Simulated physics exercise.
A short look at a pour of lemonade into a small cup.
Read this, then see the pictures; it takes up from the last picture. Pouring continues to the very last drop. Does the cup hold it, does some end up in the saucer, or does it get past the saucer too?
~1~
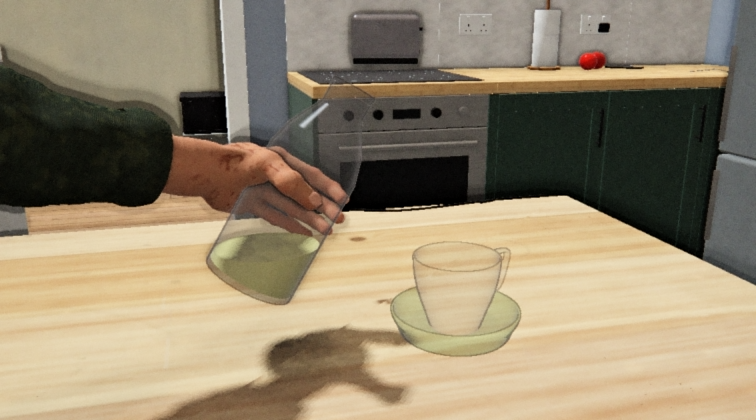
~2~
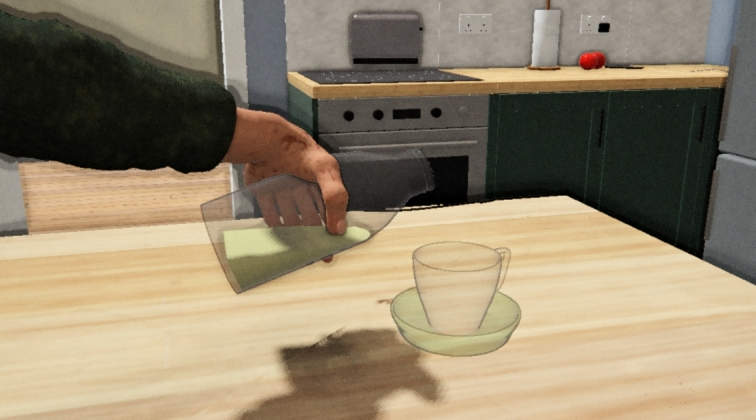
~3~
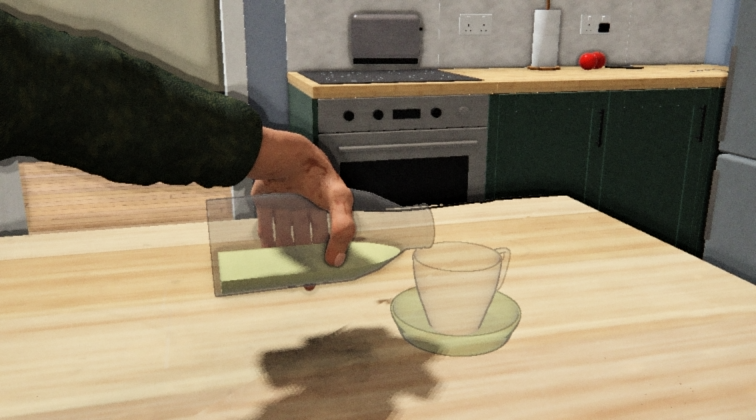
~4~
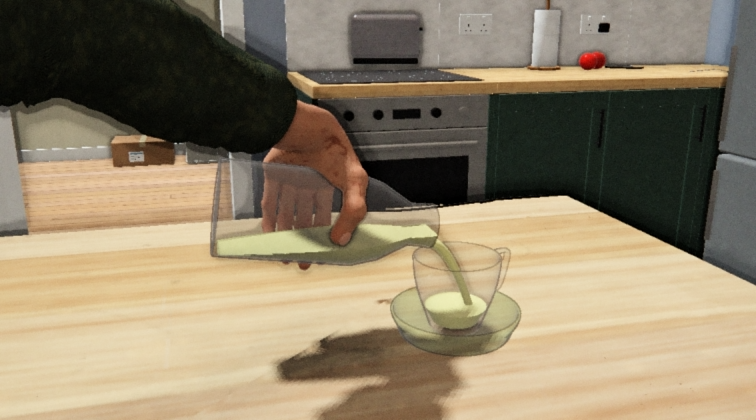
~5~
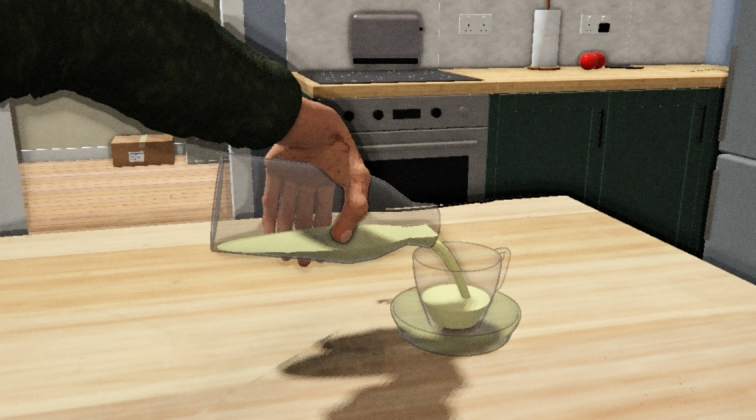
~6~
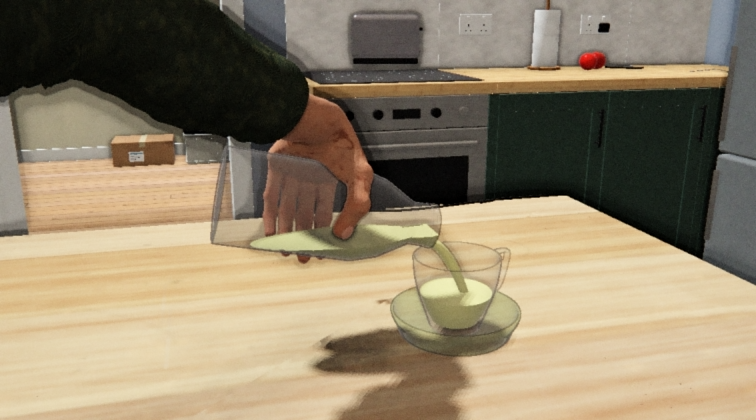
Contained by the cup.
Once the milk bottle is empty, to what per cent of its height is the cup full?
Level: Near 65 per cent.
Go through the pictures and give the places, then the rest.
The hand lifts the milk bottle; milk bottle (302, 182) tipped 30° with all of its load; cup (456, 287) empty; saucer (479, 340) dry, in the first picture.
The milk bottle is brought over; milk bottle (328, 207) tipped 70° with all of its load; cup (456, 287) empty, in the second picture.
The milk bottle is brought over; milk bottle (328, 236) tipped 90° with all of its load; cup (456, 287) empty, in the third picture.
A stream runs into the cup; milk bottle (332, 218) tipped 100° with about three quarters of its load; cup about a quarter full, surface at (455, 306), in the fourth picture.
A stream runs into the cup; milk bottle (333, 215) tipped 100° with about two thirds of its load; cup (456, 287) about a third full, in the fifth picture.
A stream runs into the cup; milk bottle (334, 212) tipped 105° with about half of its load; cup about half full, surface at (456, 292); saucer (479, 340) dry, in the sixth picture.
Soon after, the cup is about half full; the saucer is dry.
Later, the cup is about two thirds full; the saucer is dry.
In the end, the cup is about two thirds full; the saucer is dry.
